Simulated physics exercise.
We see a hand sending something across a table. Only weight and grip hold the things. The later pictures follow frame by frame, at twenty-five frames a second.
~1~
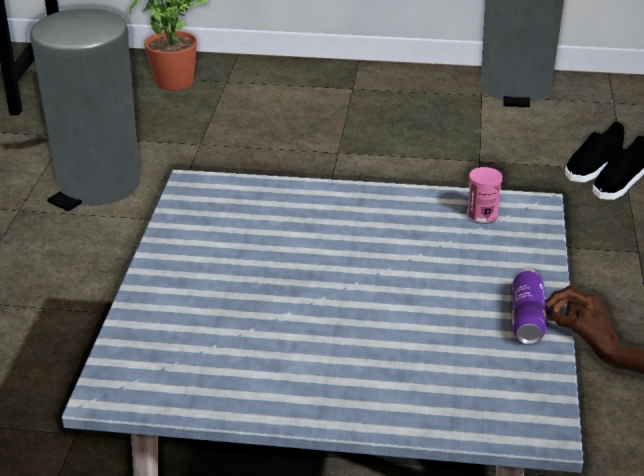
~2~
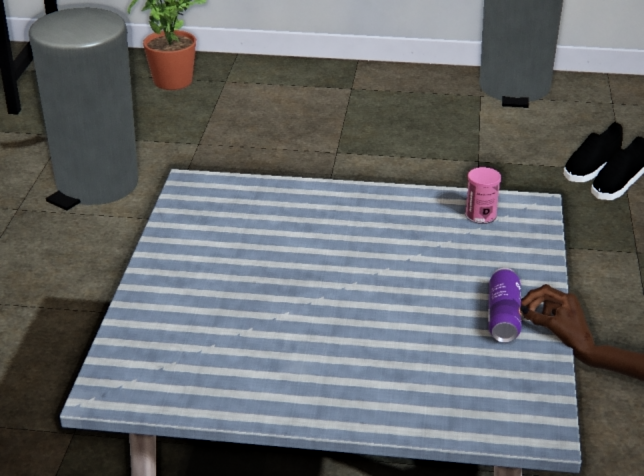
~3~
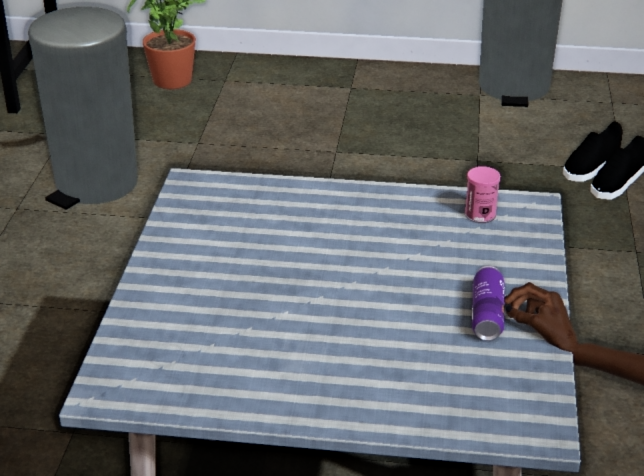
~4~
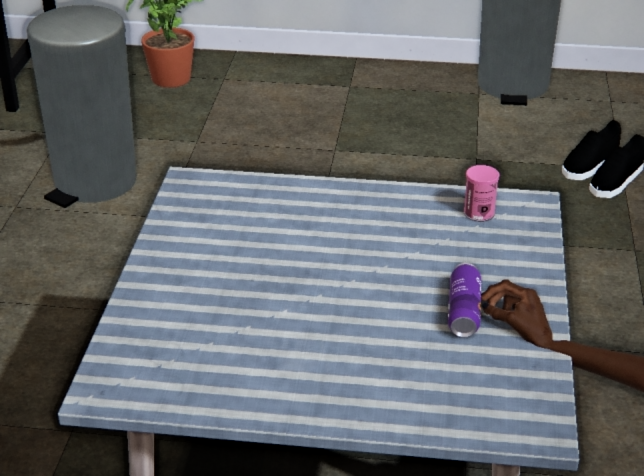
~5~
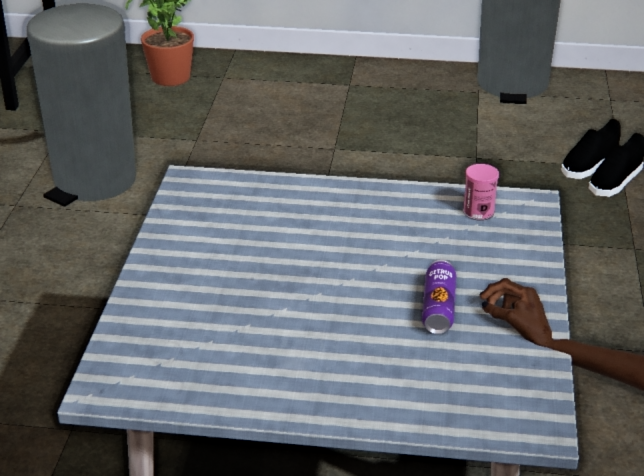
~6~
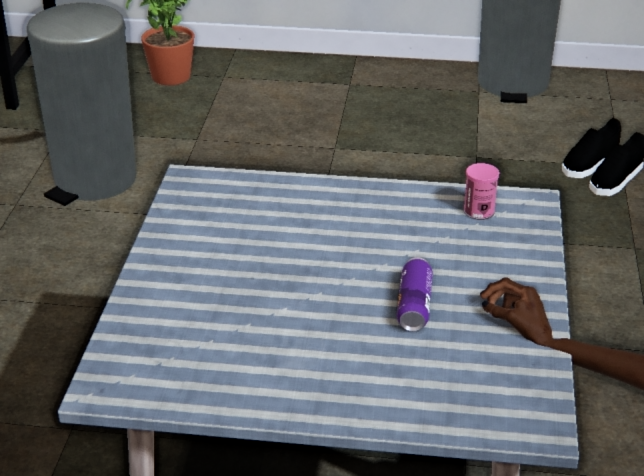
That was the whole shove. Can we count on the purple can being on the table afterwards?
The purple can drops to the floor.
Then, 0.20 s after the last picture, purple can rolled well along near (298, 285).
Then, 0.50 s after the last picture, purple can rolled well along near (139, 273).
Then, 0.70 s after the last picture, purple can now off the table.
Then, 1.00 s after the last picture, things are still on the move.
By the end, off the table, purple can.
